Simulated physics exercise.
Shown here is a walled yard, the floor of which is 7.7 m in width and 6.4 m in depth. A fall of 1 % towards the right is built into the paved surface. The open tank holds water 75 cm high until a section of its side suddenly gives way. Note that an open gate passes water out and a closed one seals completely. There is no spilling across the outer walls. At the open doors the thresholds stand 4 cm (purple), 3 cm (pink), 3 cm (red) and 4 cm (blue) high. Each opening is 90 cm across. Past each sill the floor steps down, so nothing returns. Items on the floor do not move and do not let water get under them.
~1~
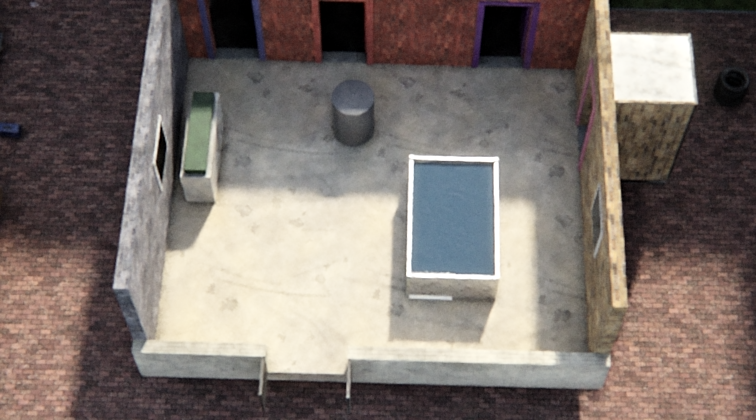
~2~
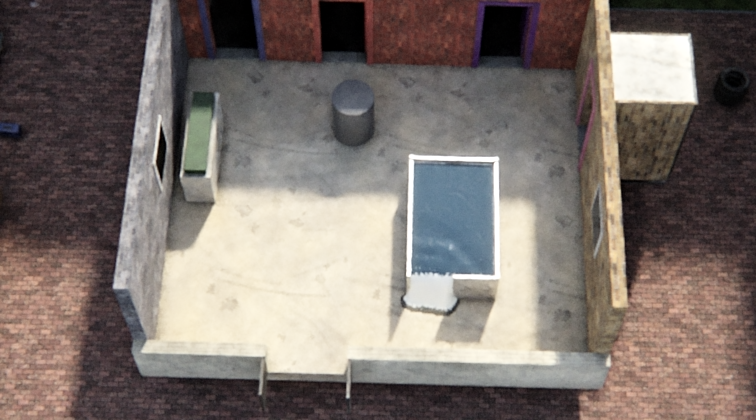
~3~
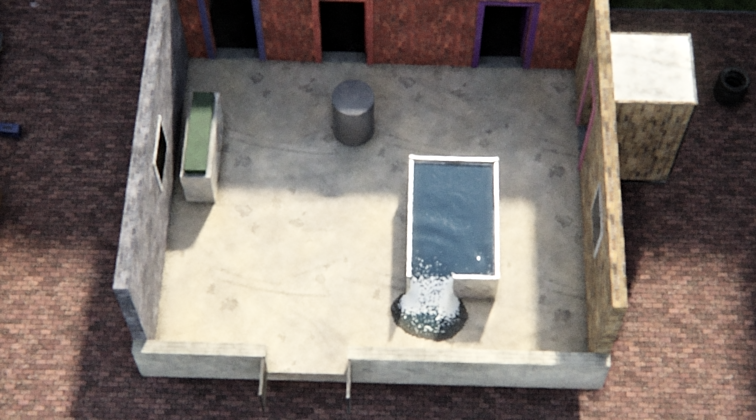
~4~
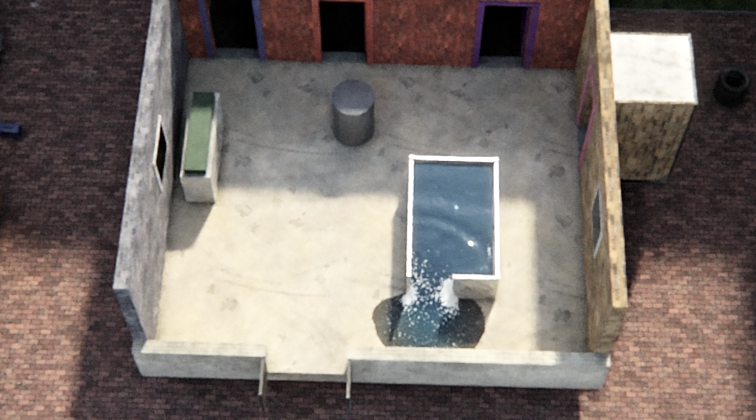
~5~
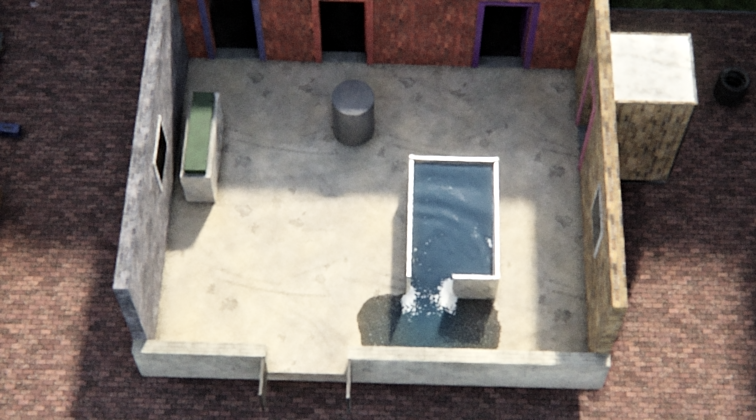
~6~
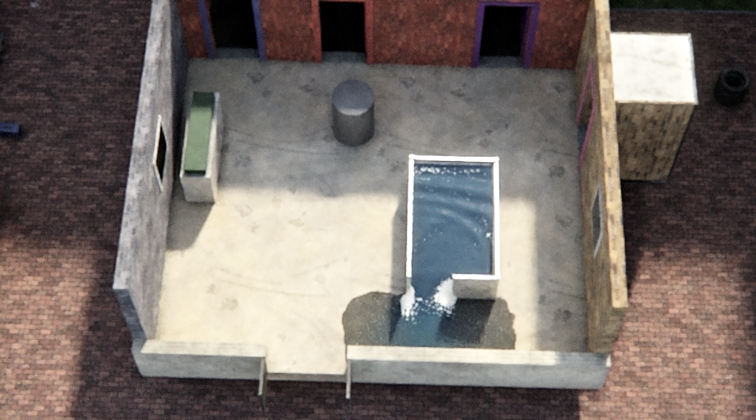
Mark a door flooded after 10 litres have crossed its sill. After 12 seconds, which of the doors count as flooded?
Purple door: Flooded; pink door: Flooded; red door: Flooded; blue door: Not flooded.
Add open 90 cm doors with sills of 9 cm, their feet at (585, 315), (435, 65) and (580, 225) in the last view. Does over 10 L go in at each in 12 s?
First doorway gets there, second falls short, third falls short.
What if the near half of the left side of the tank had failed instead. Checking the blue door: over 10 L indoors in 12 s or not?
Note: Blue door, beyond the limit.
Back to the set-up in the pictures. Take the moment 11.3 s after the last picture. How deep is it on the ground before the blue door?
The depth there is near 3.0 cm.
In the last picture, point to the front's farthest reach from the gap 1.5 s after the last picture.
About pixel (154, 355).
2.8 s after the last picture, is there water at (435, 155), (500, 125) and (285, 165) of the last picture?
Respectively: Was missed, was missed, was missed.
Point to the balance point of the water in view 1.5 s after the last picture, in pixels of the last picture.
Centre: Approx. (437, 277) px.
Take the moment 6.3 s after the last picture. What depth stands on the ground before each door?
Depth readings (cm): Purple = 9; pink = 4; red = 0; blue = 5.
Then, 0.7 s after the last picture water covers 10 % of the floor and is deepest (46 cm) near (429, 364); purple door not reached, pink door not reached, red door not reached, blue door not reached.
Then, 1.5 s after the last picture water covers 25 % of the floor and is deepest (40 cm) near (419, 354); purple door not reached, pink door not reached, red door not reached, blue door not reached.
Then, 2.8 s after the last picture water covers 45 % of the floor and is deepest (26 cm) near (430, 355); purple door not reached, pink door 3 cm at the sill, 0 L in, red door not reached, blue door not reached.
Then, 6.3 s after the last picture water covers 75 % of the floor and is deepest (16 cm) near (419, 364); purple door 9 cm at the sill, 26 L in, pink door 4 cm at the sill, 1 L in, red door not reached, blue door 5 cm at the sill, 1 L in.
Then, 11.3 s after the last picture water covers 95 % of the floor and is deepest (10 cm) near (564, 158); purple door 7 cm at the sill, 76 L in, pink door 7 cm at the sill, 26 L in, red door 6 cm at the sill, 33 L in, blue door 3 cm at the sill, 4 L in.
